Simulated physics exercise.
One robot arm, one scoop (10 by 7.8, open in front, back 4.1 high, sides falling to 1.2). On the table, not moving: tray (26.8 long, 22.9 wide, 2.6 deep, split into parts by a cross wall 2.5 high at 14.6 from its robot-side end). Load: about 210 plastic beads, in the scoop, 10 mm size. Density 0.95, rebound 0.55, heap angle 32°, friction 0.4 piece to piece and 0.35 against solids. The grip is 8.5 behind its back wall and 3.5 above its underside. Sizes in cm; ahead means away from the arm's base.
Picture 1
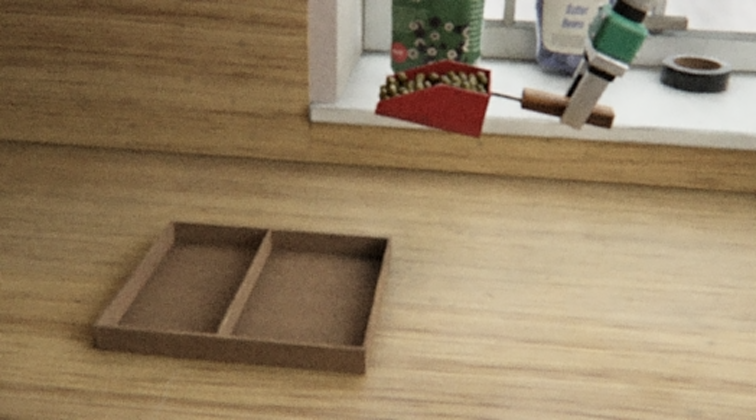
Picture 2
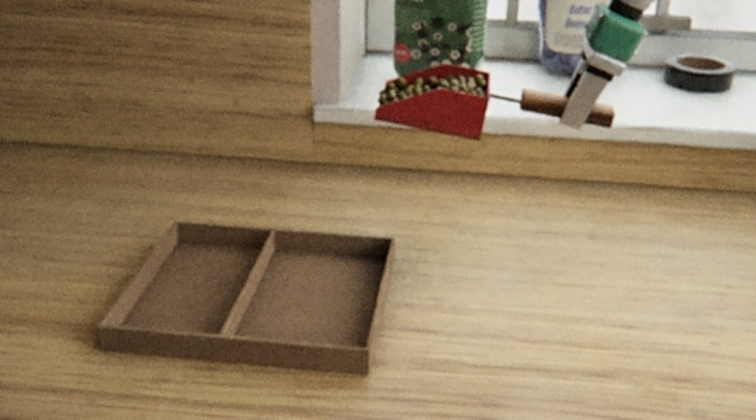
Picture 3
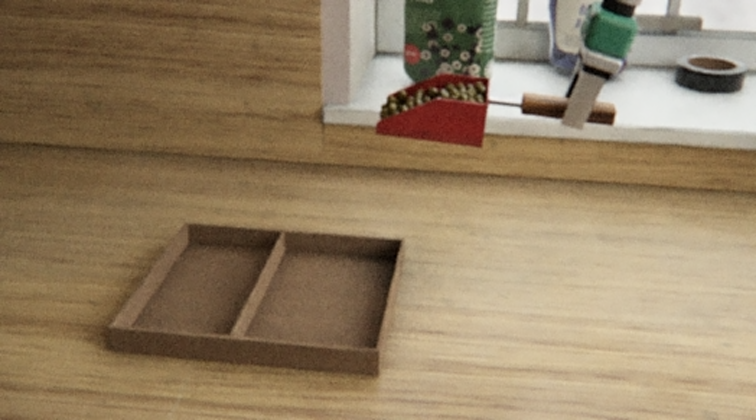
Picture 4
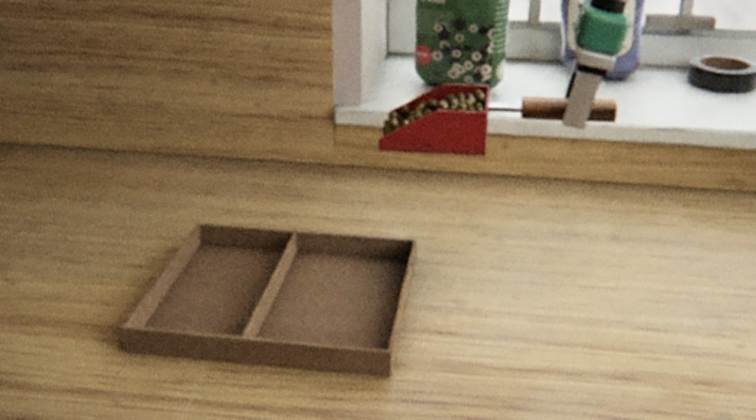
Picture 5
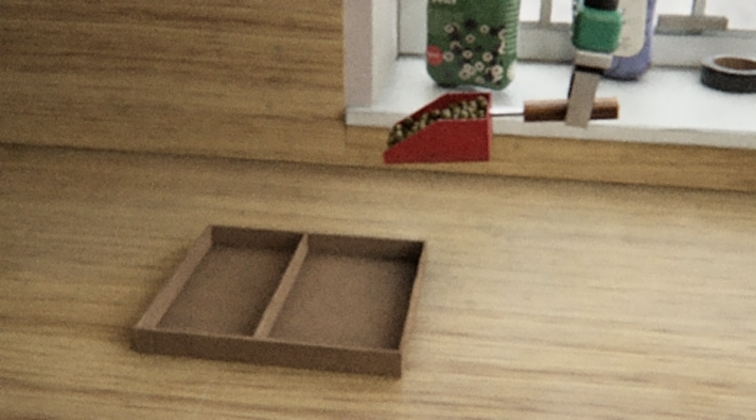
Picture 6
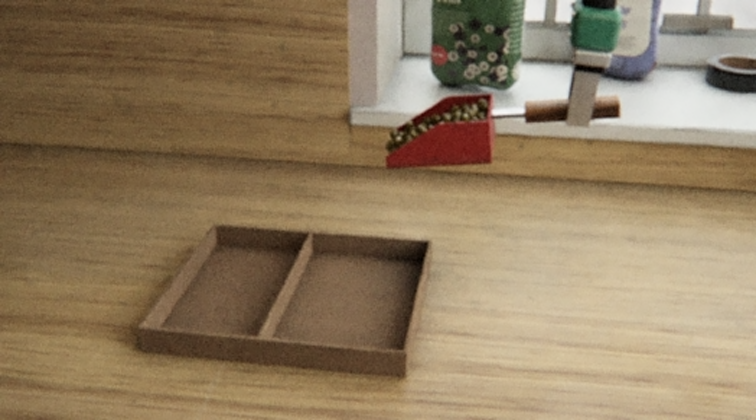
To begin with, a robot gripper holds a red scoop of small beads by its wooden handle near a windowsill, its open left end tilted slightly up, beyond an empty divided brown tray. As the view shifts slightly left, the scoop lowers a little and gradually levels, then its open end tilts slightly downward, beads still inside.
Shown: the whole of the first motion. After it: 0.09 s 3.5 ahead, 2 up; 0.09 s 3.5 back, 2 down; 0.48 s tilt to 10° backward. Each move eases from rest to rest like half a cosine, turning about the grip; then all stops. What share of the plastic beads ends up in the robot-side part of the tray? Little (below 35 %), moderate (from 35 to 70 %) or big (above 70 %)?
Share in the robot-side part of the tray: Moderate (from 35 to 70 %).
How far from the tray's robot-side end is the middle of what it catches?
About 13 cm.
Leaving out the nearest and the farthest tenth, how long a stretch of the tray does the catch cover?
About 20 cm.
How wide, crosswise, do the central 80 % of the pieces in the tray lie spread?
Roughly 18 cm.
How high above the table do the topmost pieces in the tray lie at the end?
Some 2.0 cm.
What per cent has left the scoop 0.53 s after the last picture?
Some 100 per cent.
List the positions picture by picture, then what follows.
In the first picture, scoop floor at (440, 110), tilted 10° backward; upper third of the load around (451, 88), from x 385 to 485, top at y 75; 210 on the scoop.
In the second picture, scoop floor at (440, 114), tilted 8° backward; upper third of the load around (454, 92), from x 385 to 485, top at y 80.
In the third picture, scoop floor at (441, 123), tilted 4° backward; upper third of the load around (460, 101), from x 385 to 480, top at y 85.
In the fourth picture, scoop floor at (444, 134), tilted 1° forward; upper third of the load around (462, 111), from x 385 to 480, top at y 95.
In the fifth picture, scoop floor at (449, 143), tilted 5° forward; upper third of the load around (465, 119), from x 390 to 485, top at y 100.
In the sixth picture, scoop floor at (451, 146), tilted 7° forward; upper third of the load around (467, 122), from x 390 to 490, top at y 105; 210 on the scoop.
Then, 0.26 s later, tilted 6° forward, highest piece 20 above the table; 21 in the far-side part, 18 in the robot-side part, 1 on the scoop, 170 in flight or on a rim.
Then, 0.53 s later, tilted 7° backward, highest piece 18 above the table; 121 in the robot-side part, 79 in the far-side part, 7 on the table or floor, 3 in flight or on a rim.
Then, 0.86 s later, tilted 10° backward, highest piece 3 above the table; 121 in the robot-side part, 79 in the far-side part, 10 on the table or floor.
Then, 1.91 s later, tilted 10° backward, highest piece 2 above the table; 121 in the robot-side part, 79 in the far-side part, 10 on the table or floor.
At rest, 121 in the robot-side part, 79 in the far-side part, 10 on the table or floor. That is 58 % in the robot-side part of the tray.
